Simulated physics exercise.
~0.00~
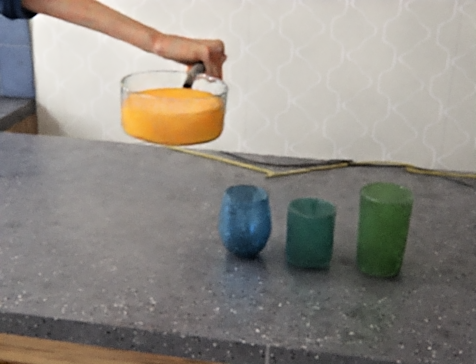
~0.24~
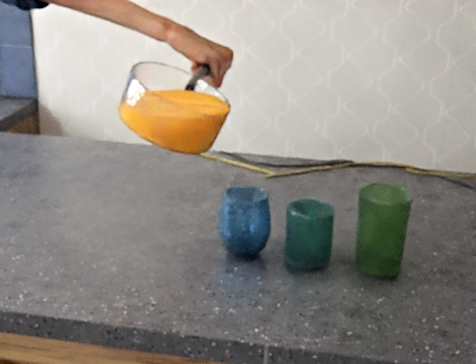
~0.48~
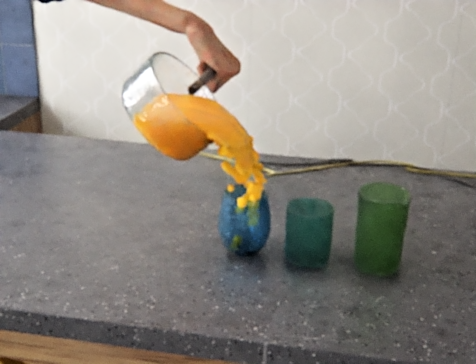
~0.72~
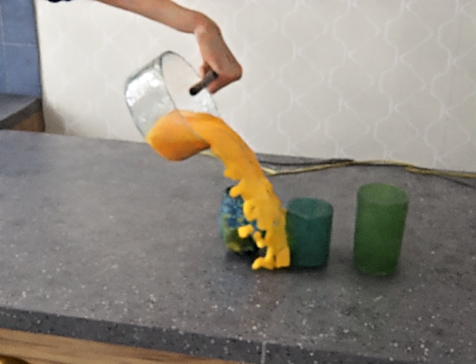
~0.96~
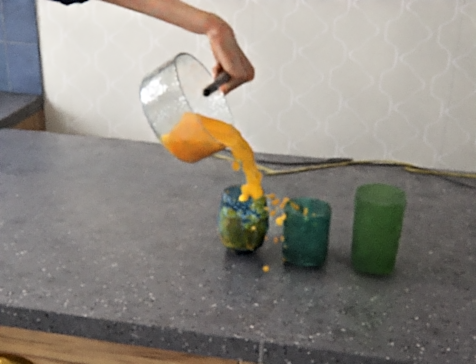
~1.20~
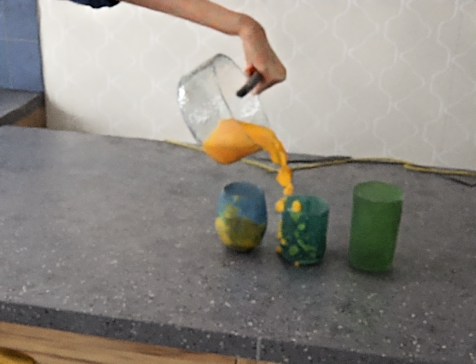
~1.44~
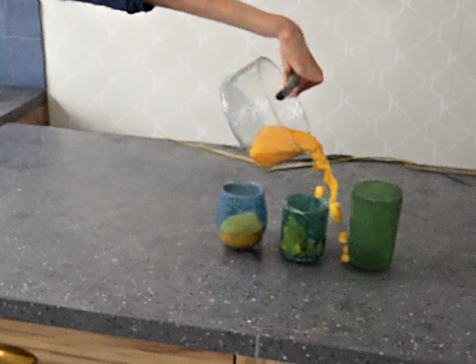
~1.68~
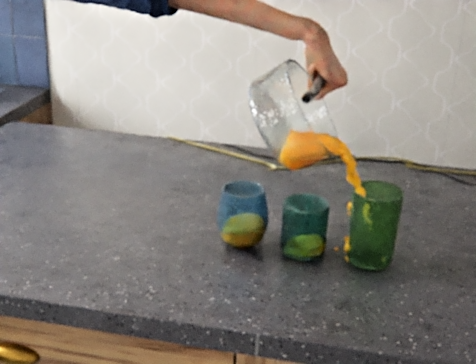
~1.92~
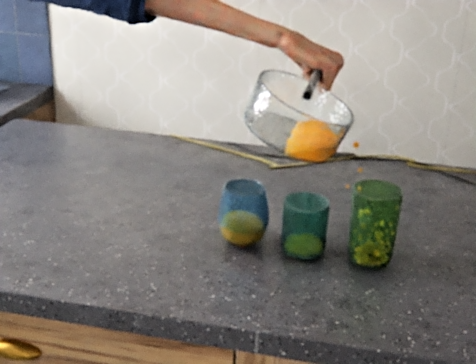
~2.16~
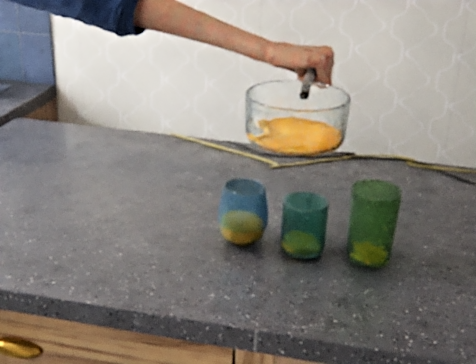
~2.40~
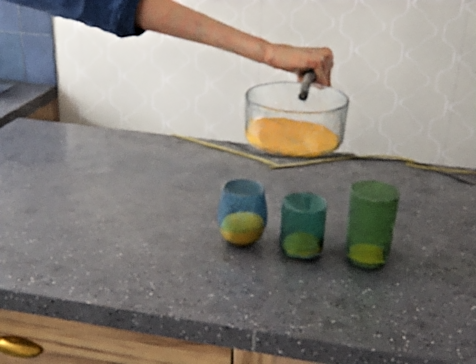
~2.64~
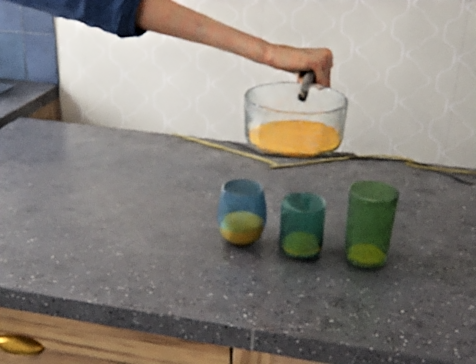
A hand reaching from the upper left holds a clear glass saucepan of orange juice above a speckled gray counter, seen from the front and slightly above, with a pale patterned wall behind. Below stand three empty glasses, a blue stemless one, a teal mug-like one and a taller green tumbler. The hand tips the saucepan to the right, and juice streams down at the blue glass. Still pouring, it sweeps right over the teal one and then the green one. Finally it rights the saucepan, which still holds some juice, leaving a shallow amount in each glass.
